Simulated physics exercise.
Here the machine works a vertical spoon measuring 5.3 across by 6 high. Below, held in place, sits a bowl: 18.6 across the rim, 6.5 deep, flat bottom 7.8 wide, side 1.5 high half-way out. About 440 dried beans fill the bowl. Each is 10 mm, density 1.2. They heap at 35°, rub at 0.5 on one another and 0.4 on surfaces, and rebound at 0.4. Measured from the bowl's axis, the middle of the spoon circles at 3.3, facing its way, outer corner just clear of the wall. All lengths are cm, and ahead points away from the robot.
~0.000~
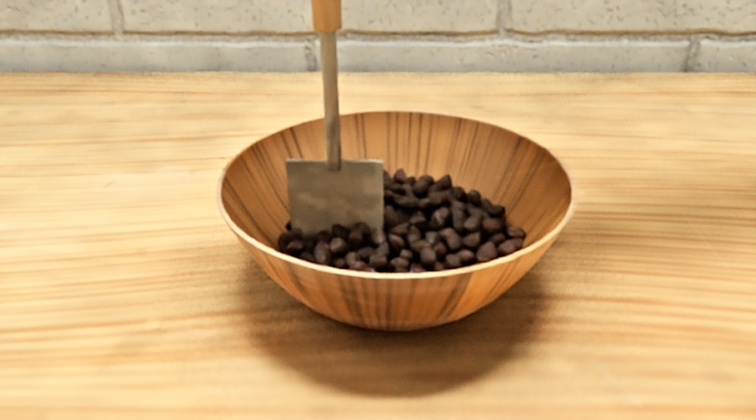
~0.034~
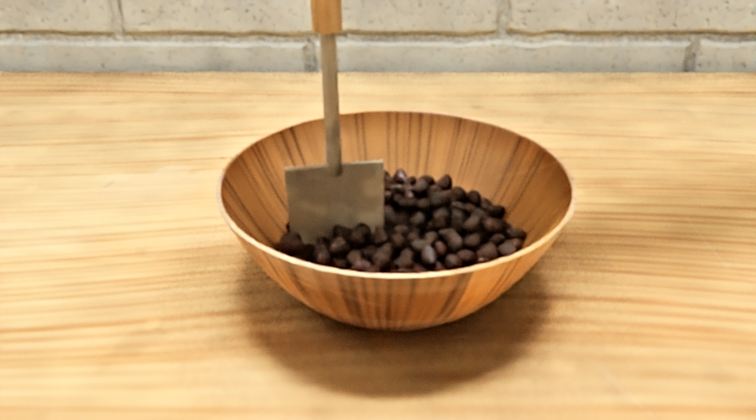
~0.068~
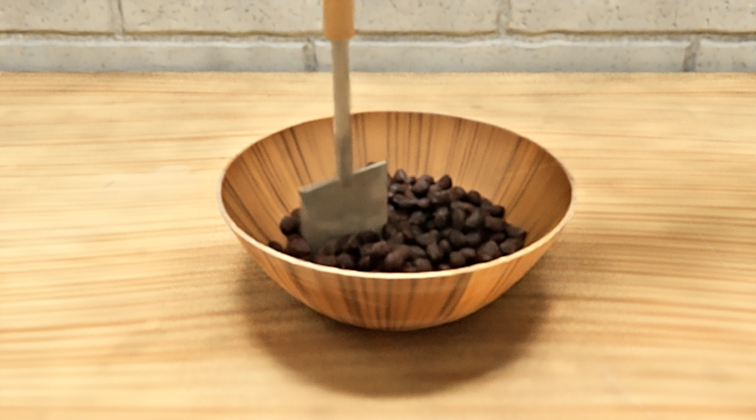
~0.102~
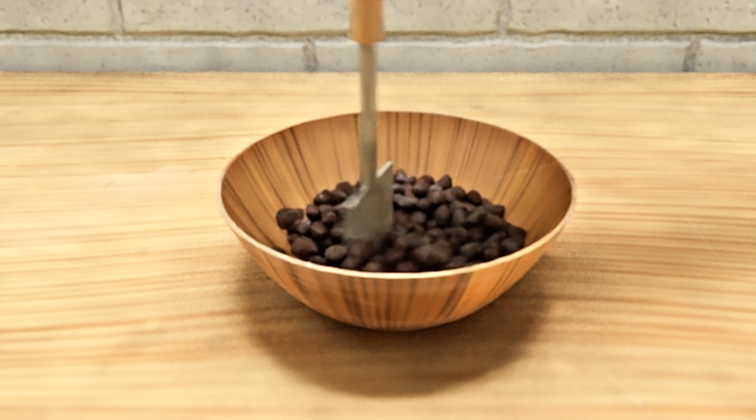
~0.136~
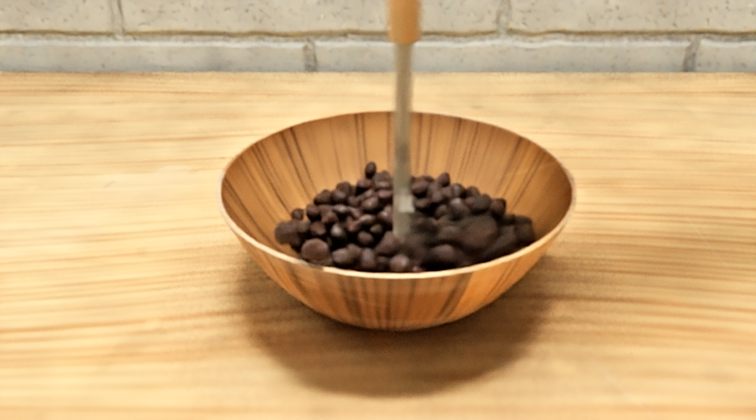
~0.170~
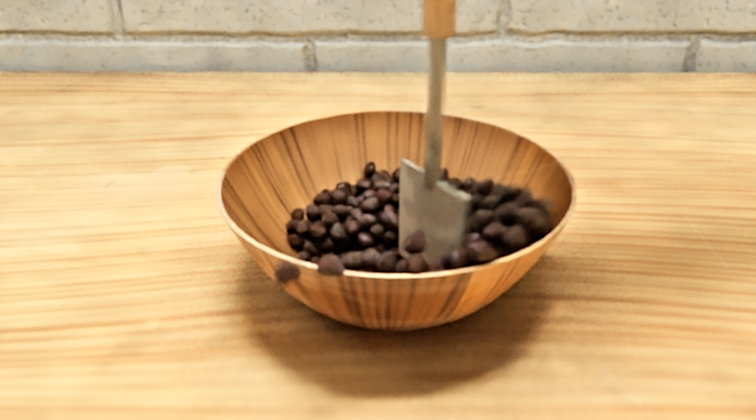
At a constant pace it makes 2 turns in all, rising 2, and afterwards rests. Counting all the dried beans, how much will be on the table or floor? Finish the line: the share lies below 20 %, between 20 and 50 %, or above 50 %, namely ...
... below 20 %.
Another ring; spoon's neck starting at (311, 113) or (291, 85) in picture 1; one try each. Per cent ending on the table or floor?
Close to 10 per cent for the first and close to 0 per cent for the second.
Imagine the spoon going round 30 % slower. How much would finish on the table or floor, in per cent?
I'd say close to 5 %.
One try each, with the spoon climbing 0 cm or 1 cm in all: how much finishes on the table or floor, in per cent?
Estimates: 20 % and 15 %.
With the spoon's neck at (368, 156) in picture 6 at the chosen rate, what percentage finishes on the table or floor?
Close to 0 in a hundred.
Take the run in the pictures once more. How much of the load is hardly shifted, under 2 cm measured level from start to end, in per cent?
Something close to 10 percent, I'd say.
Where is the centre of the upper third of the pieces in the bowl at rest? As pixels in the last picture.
Near (390, 235).
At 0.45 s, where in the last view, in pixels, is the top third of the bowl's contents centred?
Roughly at (290, 205).
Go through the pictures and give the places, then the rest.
Spoon neck at (333, 135), 0° round; upper third of the load around (406, 229), from x 285 to 515, top at y 170; 438 in the bowl, in the first picture.
Spoon neck at (333, 138), 12° round; upper third of the load around (406, 235), from x 280 to 515, top at y 170, in the second picture.
Spoon neck at (344, 148), 40° round; upper third of the load around (403, 241), from x 275 to 515, top at y 170, in the third picture.
Spoon neck at (369, 155), 68° round; upper third of the load around (411, 248), from x 280 to 515, top at y 170, in the fourth picture.
Spoon neck at (402, 156), 96° round; upper third of the load around (445, 244), from x 285 to 525, top at y 170; 437 in the bowl, 1 in flight or on the tool, in the fifth picture.
Spoon neck at (433, 150), 124° round; upper third of the load around (481, 229), from x 285 to 545, top at y 170; 437 in the bowl, 1 in flight or on the tool, in the sixth picture.
By 0.45 s, 356° round, highest piece 8 above the table; 399 in the bowl, 33 on the table or floor, 6 in flight or on the tool.
By 0.73 s, 228° round, highest piece 6 above the table; 389 in the bowl, 49 on the table or floor.
By 1.07 s, 0° round, highest piece 5 above the table; 389 in the bowl, 49 on the table or floor.
By 1.77 s, 0° round, highest piece 5 above the table; 389 in the bowl, 49 on the table or floor.
Final count, 389 in the bowl, 49 on the table or floor. That is 11 % on the table or floor.
